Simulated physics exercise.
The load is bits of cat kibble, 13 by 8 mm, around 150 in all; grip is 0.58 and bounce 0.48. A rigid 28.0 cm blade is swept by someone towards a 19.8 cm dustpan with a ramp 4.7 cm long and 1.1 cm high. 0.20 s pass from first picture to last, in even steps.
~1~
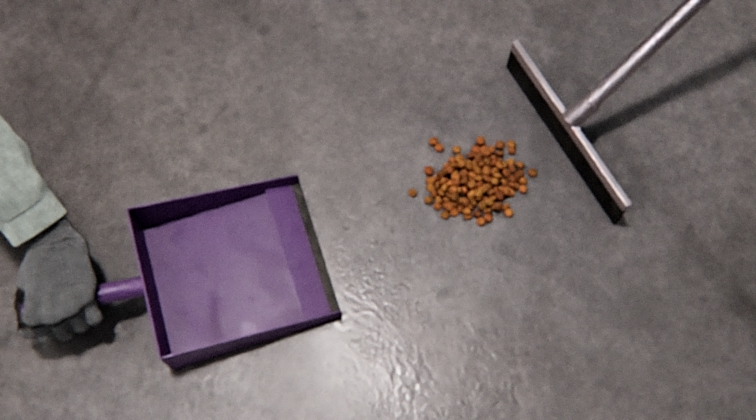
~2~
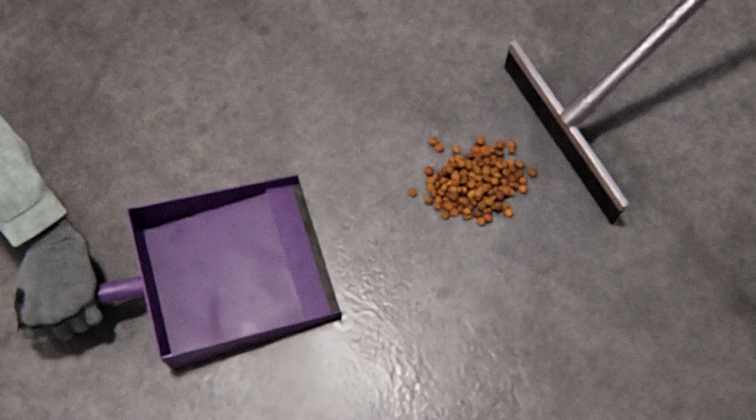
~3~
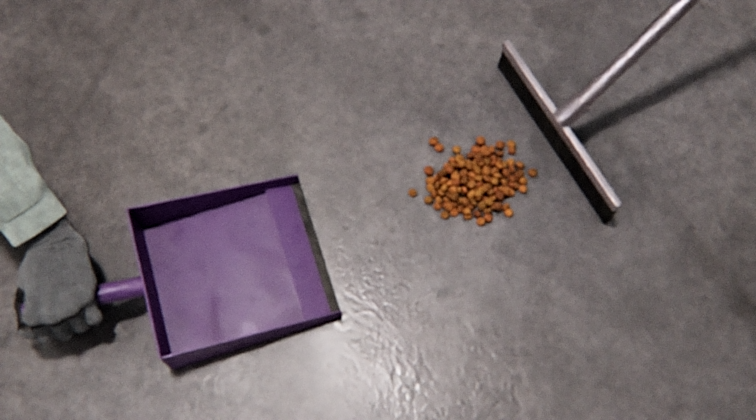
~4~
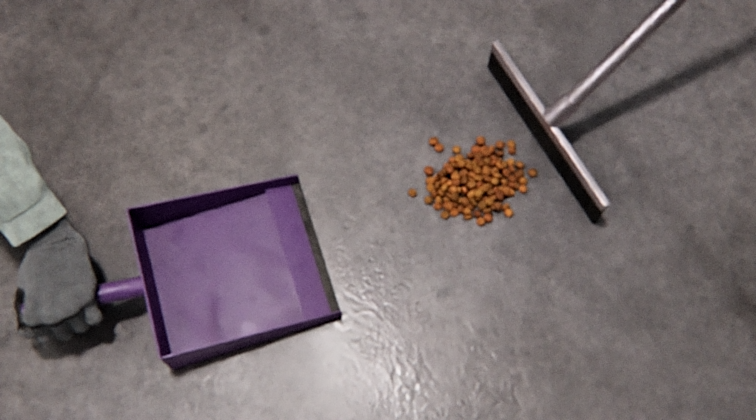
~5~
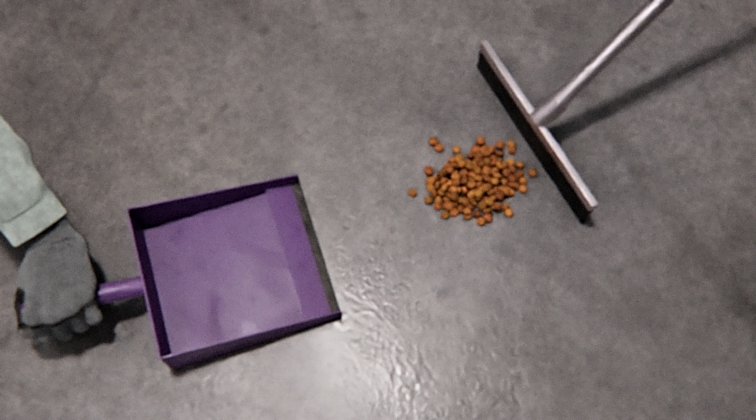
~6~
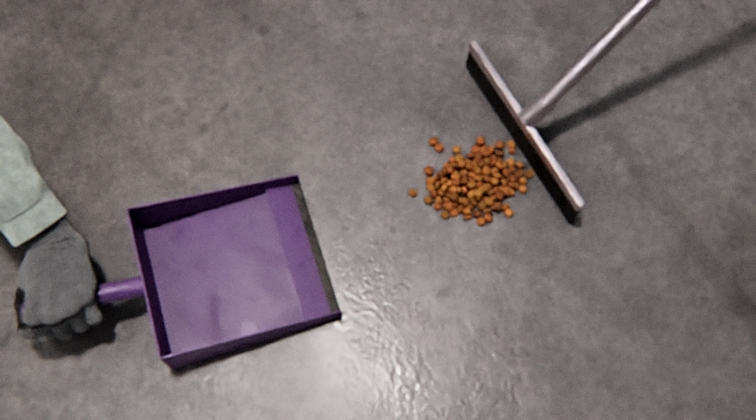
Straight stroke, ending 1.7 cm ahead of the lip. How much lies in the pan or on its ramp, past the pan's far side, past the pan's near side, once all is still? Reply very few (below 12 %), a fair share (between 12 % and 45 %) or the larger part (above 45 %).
In the pan or on its ramp - very few; past the pan's far side - a fair share; past the pan's near side - very few.
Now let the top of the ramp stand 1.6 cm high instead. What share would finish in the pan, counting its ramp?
In that case some 0 per cent.
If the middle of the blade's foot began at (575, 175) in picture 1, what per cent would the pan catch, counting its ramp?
It would come to about 5 in a hundred.
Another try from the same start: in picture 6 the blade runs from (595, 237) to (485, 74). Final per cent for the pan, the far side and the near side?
Split: Pan = 25, far = 0, near = 30.
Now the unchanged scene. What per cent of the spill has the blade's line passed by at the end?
Some 25 percent, give or take.
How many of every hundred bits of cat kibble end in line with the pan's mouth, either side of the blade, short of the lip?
That comes to near 75 percent.
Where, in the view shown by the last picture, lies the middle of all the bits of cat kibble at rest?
Approximately (334, 207) in the last picture.
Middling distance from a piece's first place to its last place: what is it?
Near 20 cm.
Then, 0.34 s after the last picture, middle of the blade 18 cm from the lip; 0 % over the lip, far side 5 %, near side 0 %.
Then, 0.56 s after the last picture, middle of the blade 9 cm from the lip; 0 % over the lip, far side 15 %, near side 0 %.
Then, 0.90 s after the last picture, middle of the blade 4 cm from the lip; 0 % over the lip, far side 25 %, near side 0 %.
In the end, pan 0 %, far side 20 %, near side 0 %, in front of the lip or behind the blade 75 %.
